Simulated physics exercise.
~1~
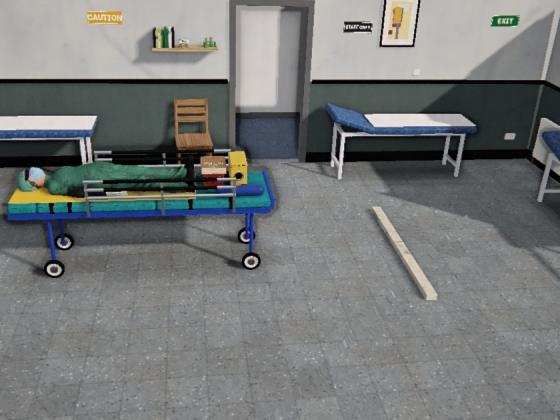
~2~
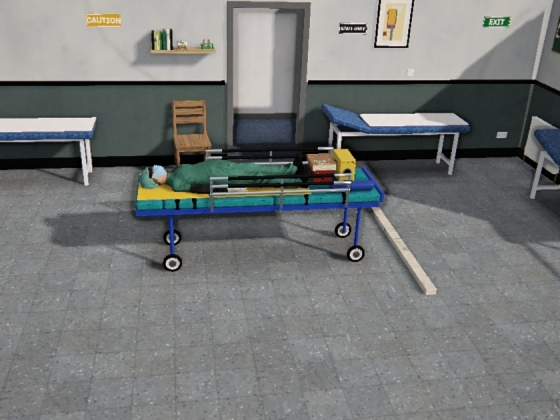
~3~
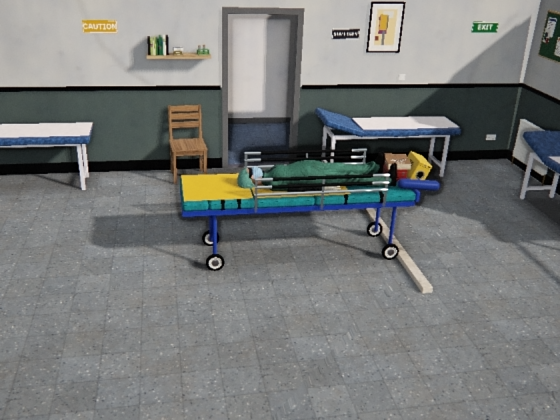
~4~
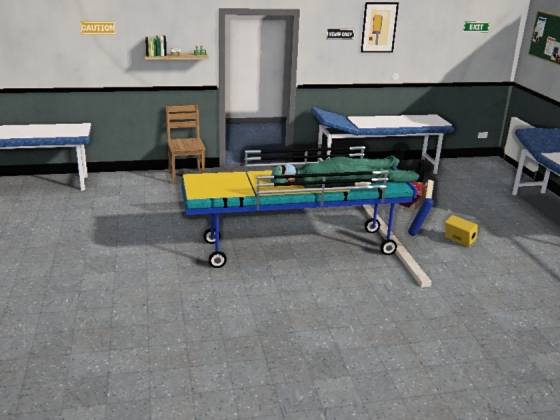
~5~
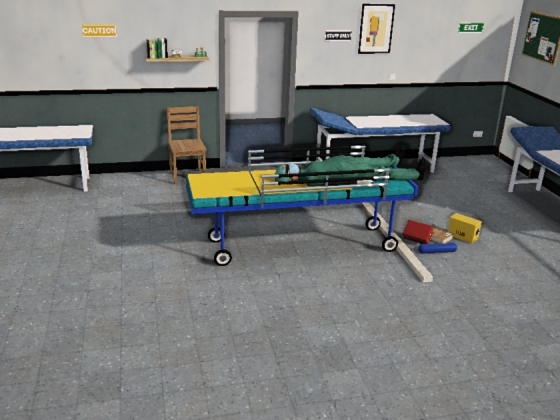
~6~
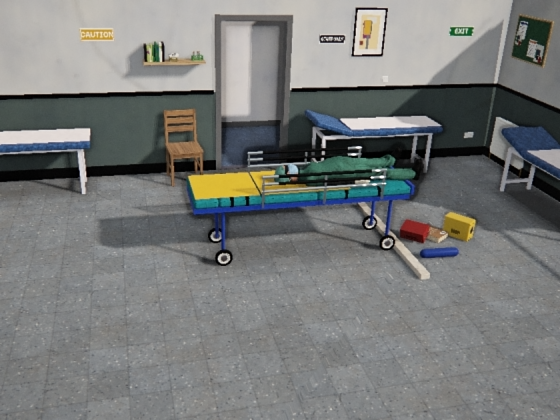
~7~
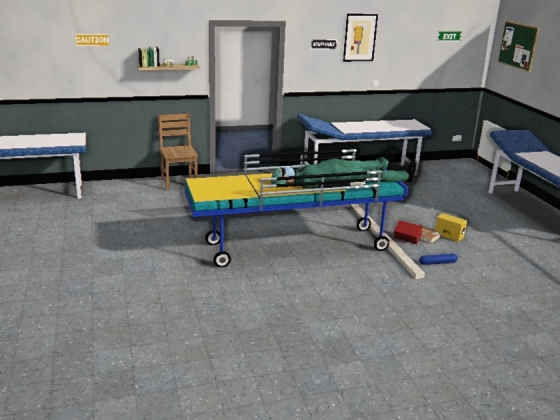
In a clinic room, a wheeled stretcher carrying a limp figure rolls right, stops at a sill, and its loose kit tumbles off.
